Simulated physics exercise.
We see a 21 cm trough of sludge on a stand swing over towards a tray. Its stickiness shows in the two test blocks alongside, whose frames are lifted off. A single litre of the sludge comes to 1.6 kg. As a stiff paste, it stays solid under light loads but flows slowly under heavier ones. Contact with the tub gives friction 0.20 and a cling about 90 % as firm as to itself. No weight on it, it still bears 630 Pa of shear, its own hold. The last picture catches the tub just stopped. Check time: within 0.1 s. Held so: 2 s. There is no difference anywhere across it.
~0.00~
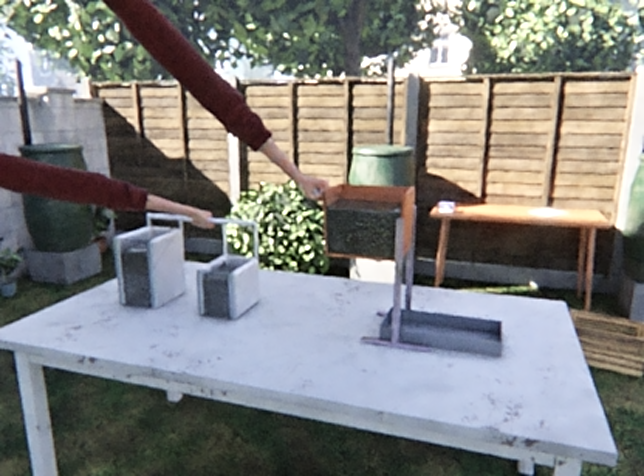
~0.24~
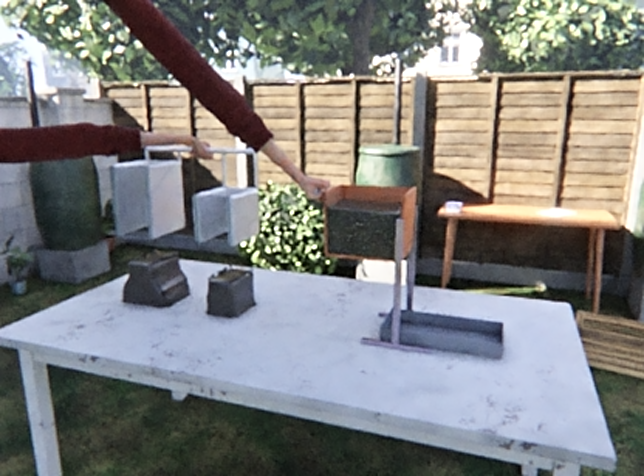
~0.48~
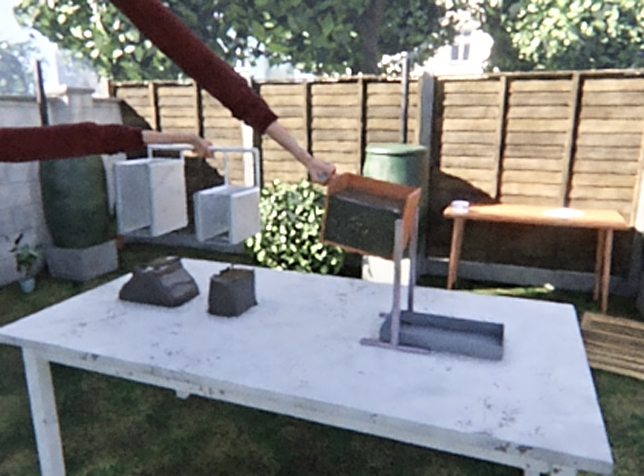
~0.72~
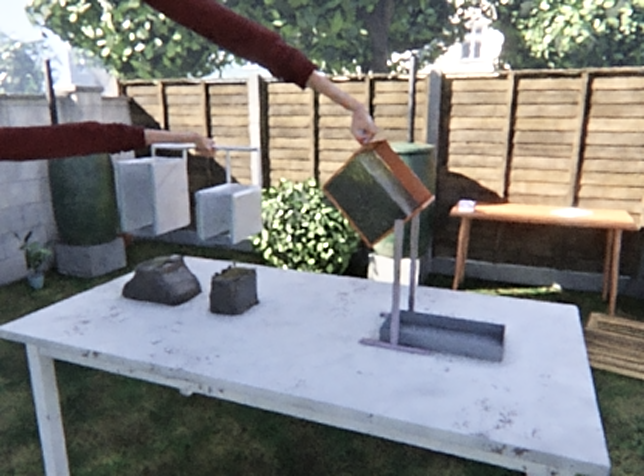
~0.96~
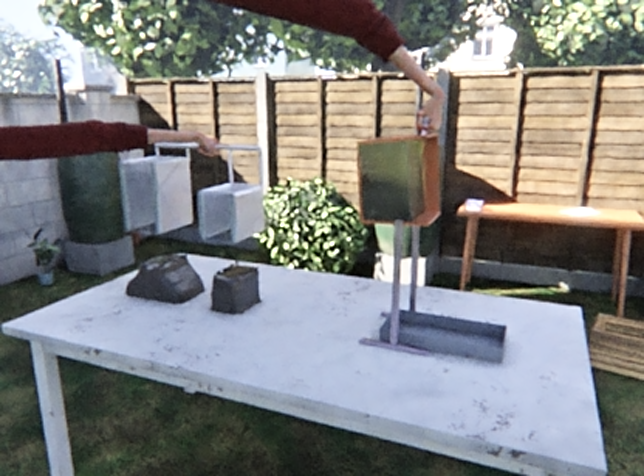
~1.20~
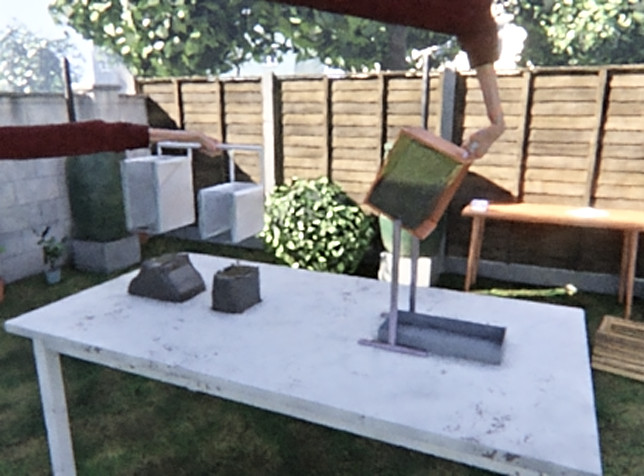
Hands lifting pale casings off two dark blocks, the left one slumping, then turning an orange tub of sludge far over rightward.
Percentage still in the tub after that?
Some 0 %.
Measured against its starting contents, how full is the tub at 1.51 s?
Near 20 in a hundred.
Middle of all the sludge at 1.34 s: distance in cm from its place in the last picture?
Distance: About 11 cm.
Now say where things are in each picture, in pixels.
In the first picture, handle-side rim at (326, 192), tilt 0 degrees; top of the sludge at (333, 208); blocks stand 24 cm, 15 cm (left to right).
In the second picture, handle-side rim at (326, 192), tilt 0 degrees; top of the sludge at (334, 208); blocks stand 19 cm, 15 cm (left to right).
In the third picture, handle-side rim at (331, 179), tilt 10 degrees; top of the sludge at (333, 197); blocks stand 15 cm, 15 cm (left to right).
In the fourth picture, handle-side rim at (369, 143), tilt 47 degrees; top of the sludge at (355, 158); blocks stand 15 cm, 15 cm (left to right).
In the fifth picture, handle-side rim at (426, 139), tilt 86 degrees; top of the sludge at (402, 142); blocks stand 15 cm, 15 cm (left to right).
In the sixth picture, handle-side rim at (465, 165), tilt 116 degrees; top of the sludge at (414, 142); blocks stand 15 cm, 15 cm (left to right).
After 1.34 s, the tub is at 116 degrees and holds 59 %.
After 1.51 s, the tub is at 116 degrees and holds 21 %.
After 1.68 s, the tub is at 116 degrees and holds 1 %.
After 1.85 s, the tub is at 116 degrees and holds 0 %.
After 3.20 s, at the end, the tub is at 116 degrees and holds 0 %.
